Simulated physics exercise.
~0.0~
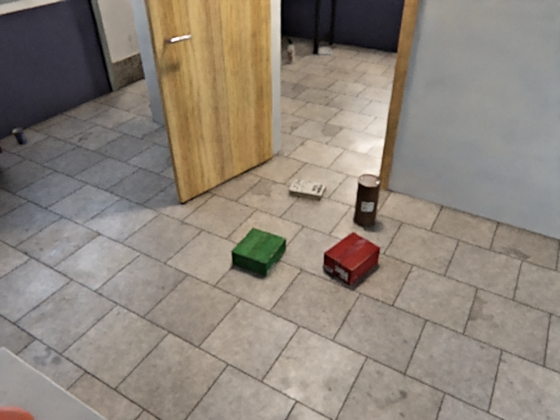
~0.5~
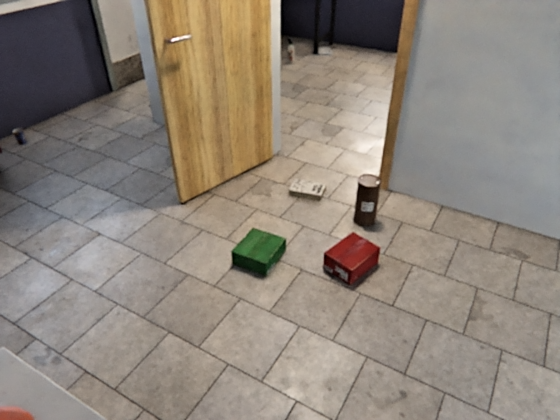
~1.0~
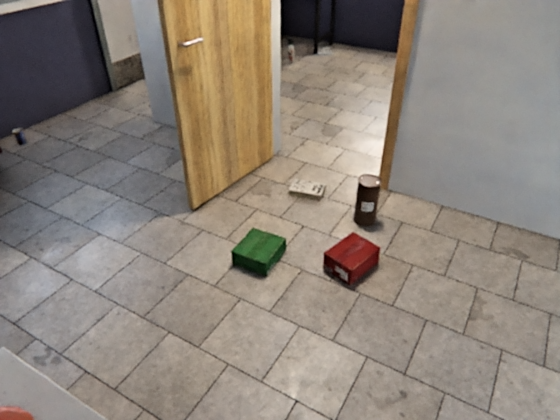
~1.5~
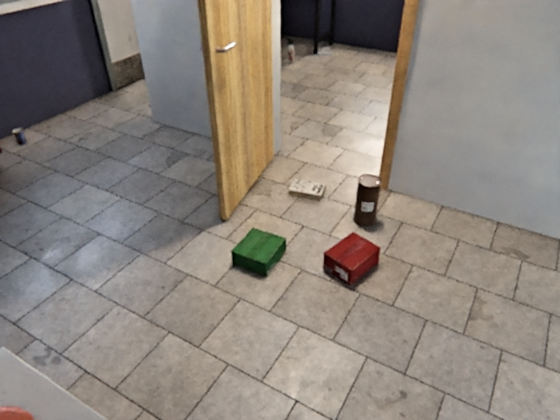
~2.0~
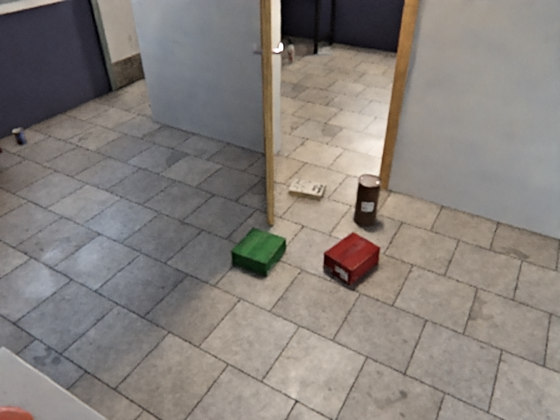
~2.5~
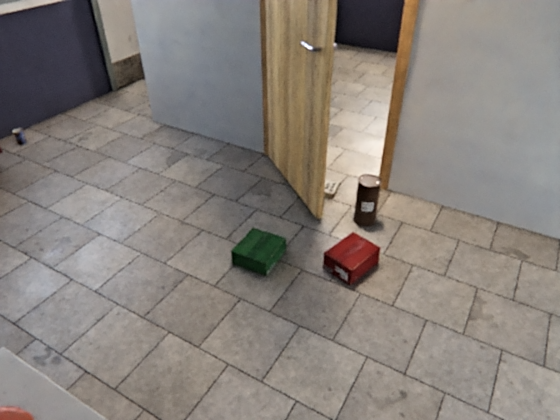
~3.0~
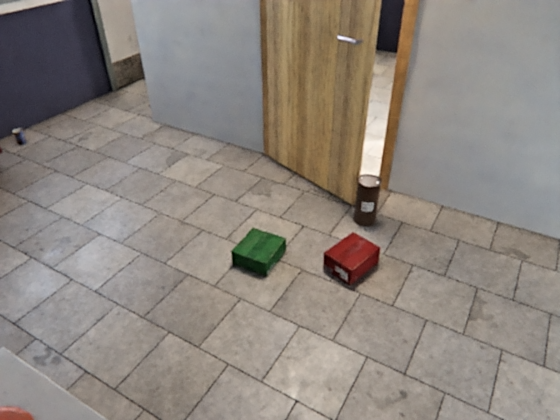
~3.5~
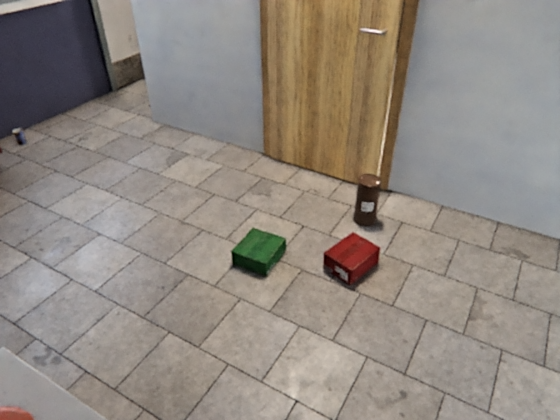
The clip shows a wooden door swinging shut across a tiled doorway, shifting a white book to the right before hiding it from view. The door ends closed, with the brown canister, green parcel and red parcel still in their places on the floor.
